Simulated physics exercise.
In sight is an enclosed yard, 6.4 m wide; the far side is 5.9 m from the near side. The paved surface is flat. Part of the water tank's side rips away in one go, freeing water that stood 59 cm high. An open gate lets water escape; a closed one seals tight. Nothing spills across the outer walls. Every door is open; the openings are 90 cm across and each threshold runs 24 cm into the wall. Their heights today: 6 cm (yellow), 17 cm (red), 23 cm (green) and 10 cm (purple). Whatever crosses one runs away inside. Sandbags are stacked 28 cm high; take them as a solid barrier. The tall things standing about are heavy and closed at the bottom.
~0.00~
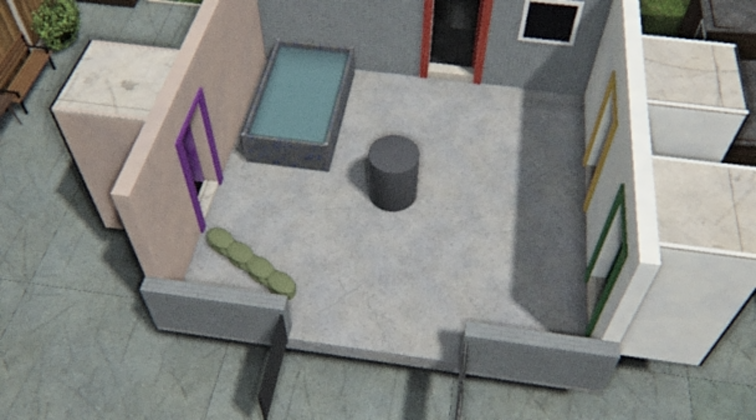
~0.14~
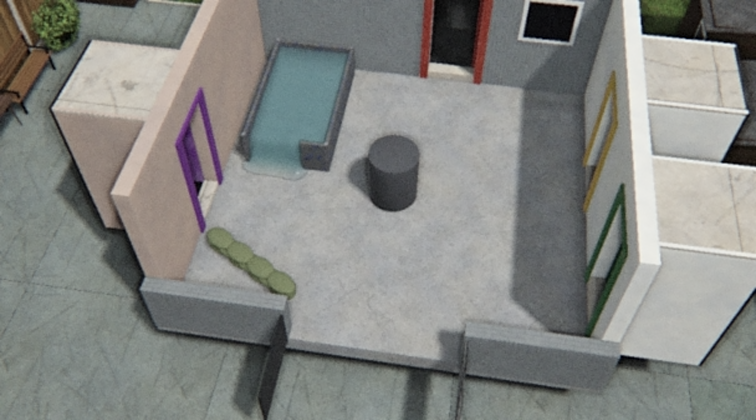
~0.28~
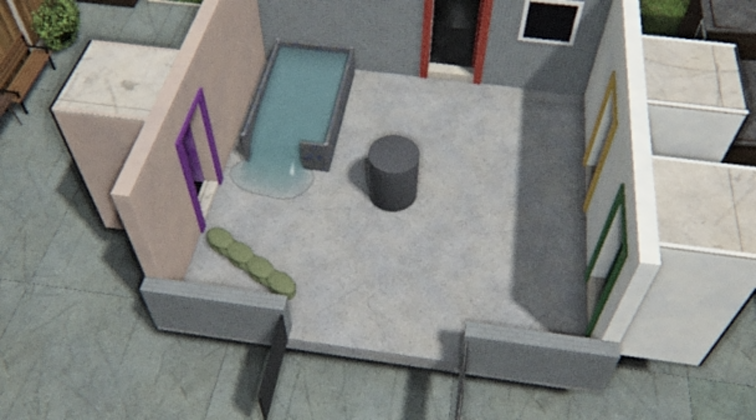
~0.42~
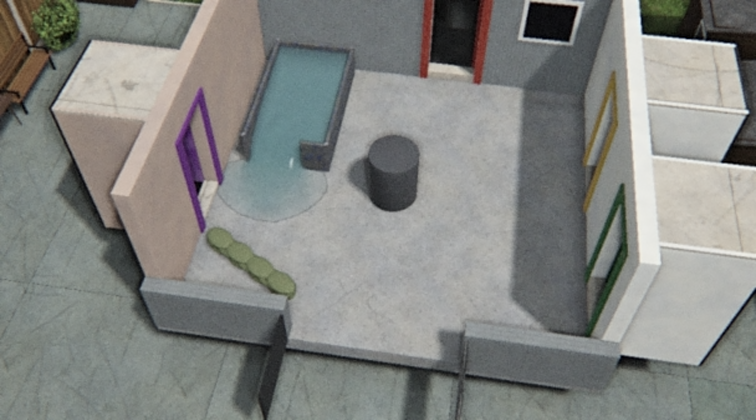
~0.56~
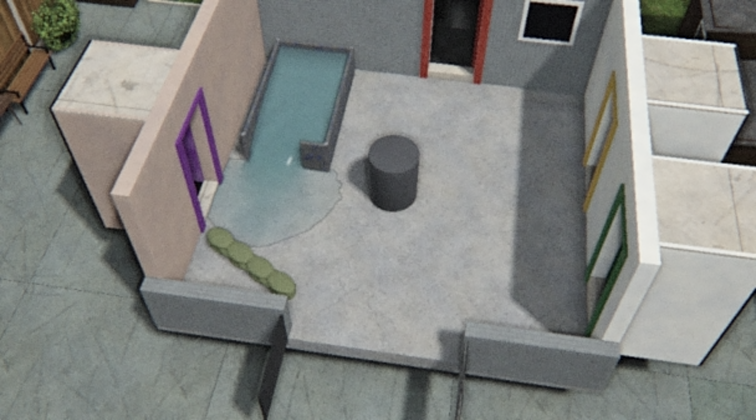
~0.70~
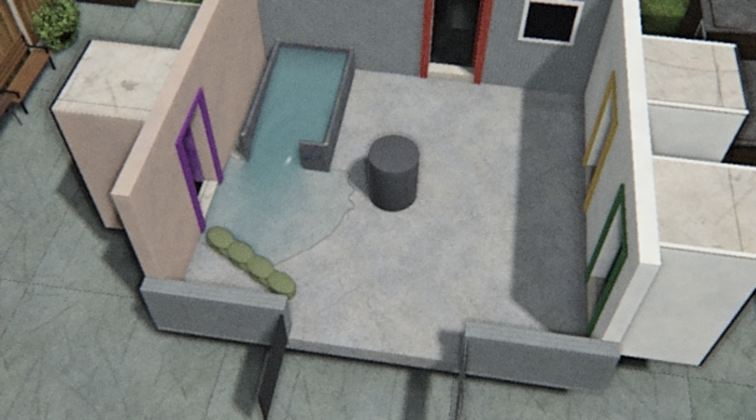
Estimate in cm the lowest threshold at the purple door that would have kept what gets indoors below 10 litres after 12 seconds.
At least 23 cm or so.
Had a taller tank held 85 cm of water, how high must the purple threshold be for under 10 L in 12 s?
Then roughly 30 cm.
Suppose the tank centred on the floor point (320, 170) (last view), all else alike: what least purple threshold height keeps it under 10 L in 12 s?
About 17 cm.
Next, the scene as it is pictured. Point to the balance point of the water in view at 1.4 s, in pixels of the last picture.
At about (290, 147).
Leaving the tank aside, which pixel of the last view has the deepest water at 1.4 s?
Around (202, 234).
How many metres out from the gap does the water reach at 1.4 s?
About 3.4 m.
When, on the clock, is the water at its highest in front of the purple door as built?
At about 2.0 s.
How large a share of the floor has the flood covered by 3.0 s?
Some 35 per cent of it.
After 1.4 s water covers 20 % of the floor, deepest (38 cm) near (202, 234); 19 cm at the purple door, 7 litres in over its 10 cm threshold.
After 3.0 s water covers 35 % of the floor, deepest (26 cm) near (205, 225); 21 cm at the purple door, 86 litres in over its 10 cm threshold.
After 12.0 s water covers 85 % of the floor, deepest (7 cm) near (562, 103); 6 cm at the purple door, 153 litres in over its 10 cm threshold.
At the purple door as built, the water arrived by 0.6 s and peaked near 23 cm at 2.0 s.
With a threshold of 20.5 cm, 18 litres would have come in within the 12 s; with 27.5 cm, 2 litres. So under 10 litres takes about 23 cm.
